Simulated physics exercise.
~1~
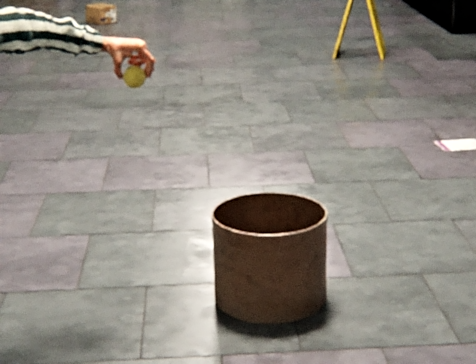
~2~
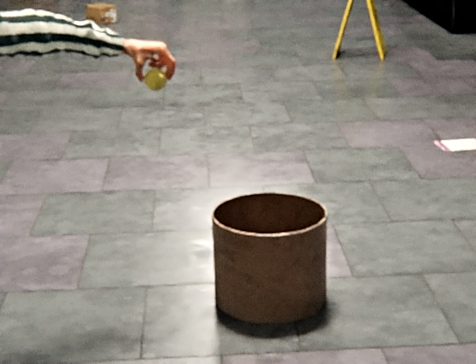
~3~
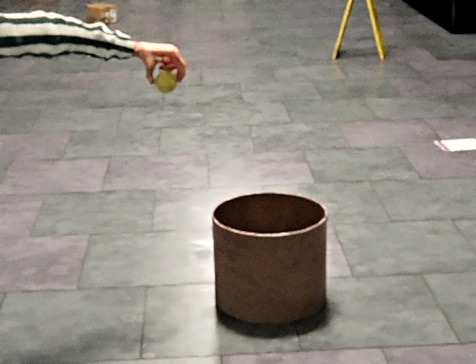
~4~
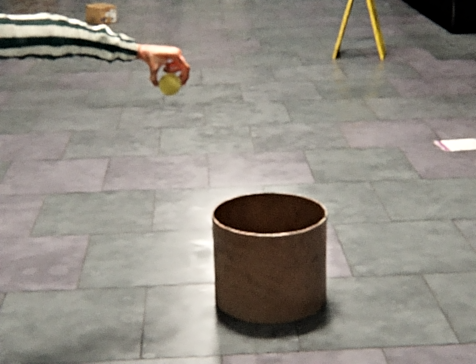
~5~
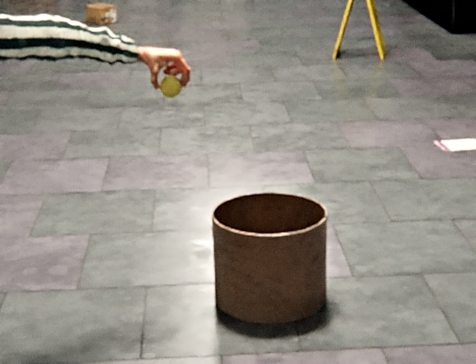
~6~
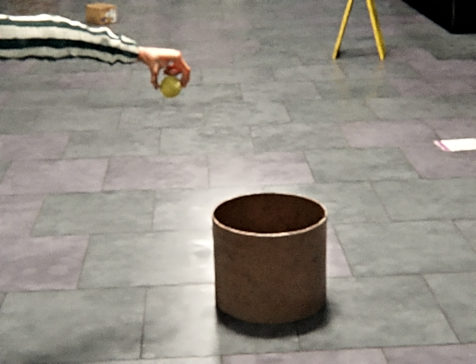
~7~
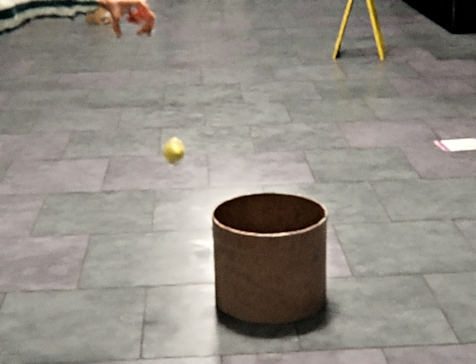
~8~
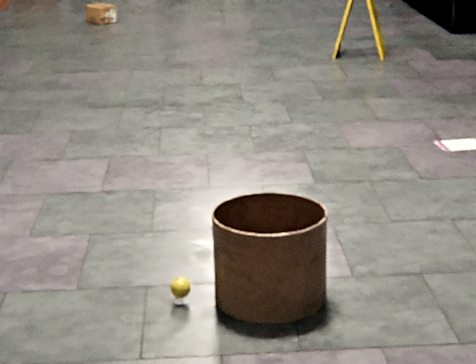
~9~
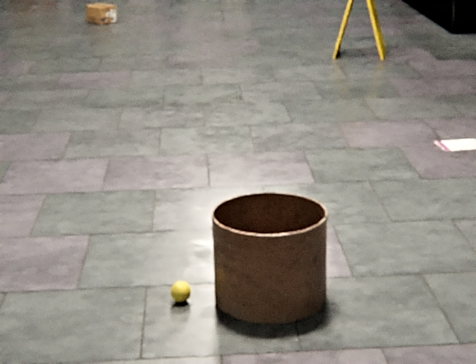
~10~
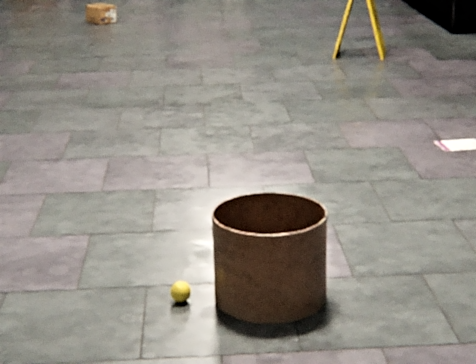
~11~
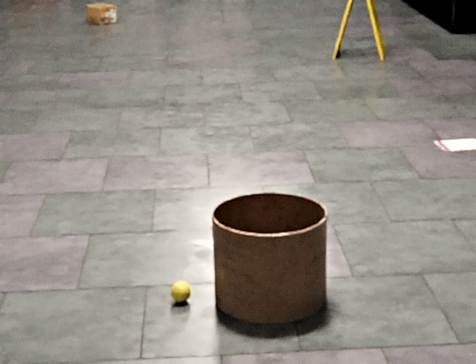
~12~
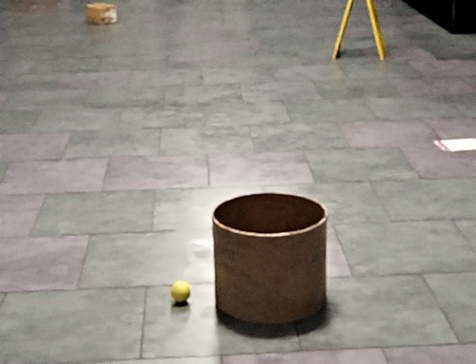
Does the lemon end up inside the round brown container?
No, the lemon misses the container. It comes to rest on the floor just to the left of it.
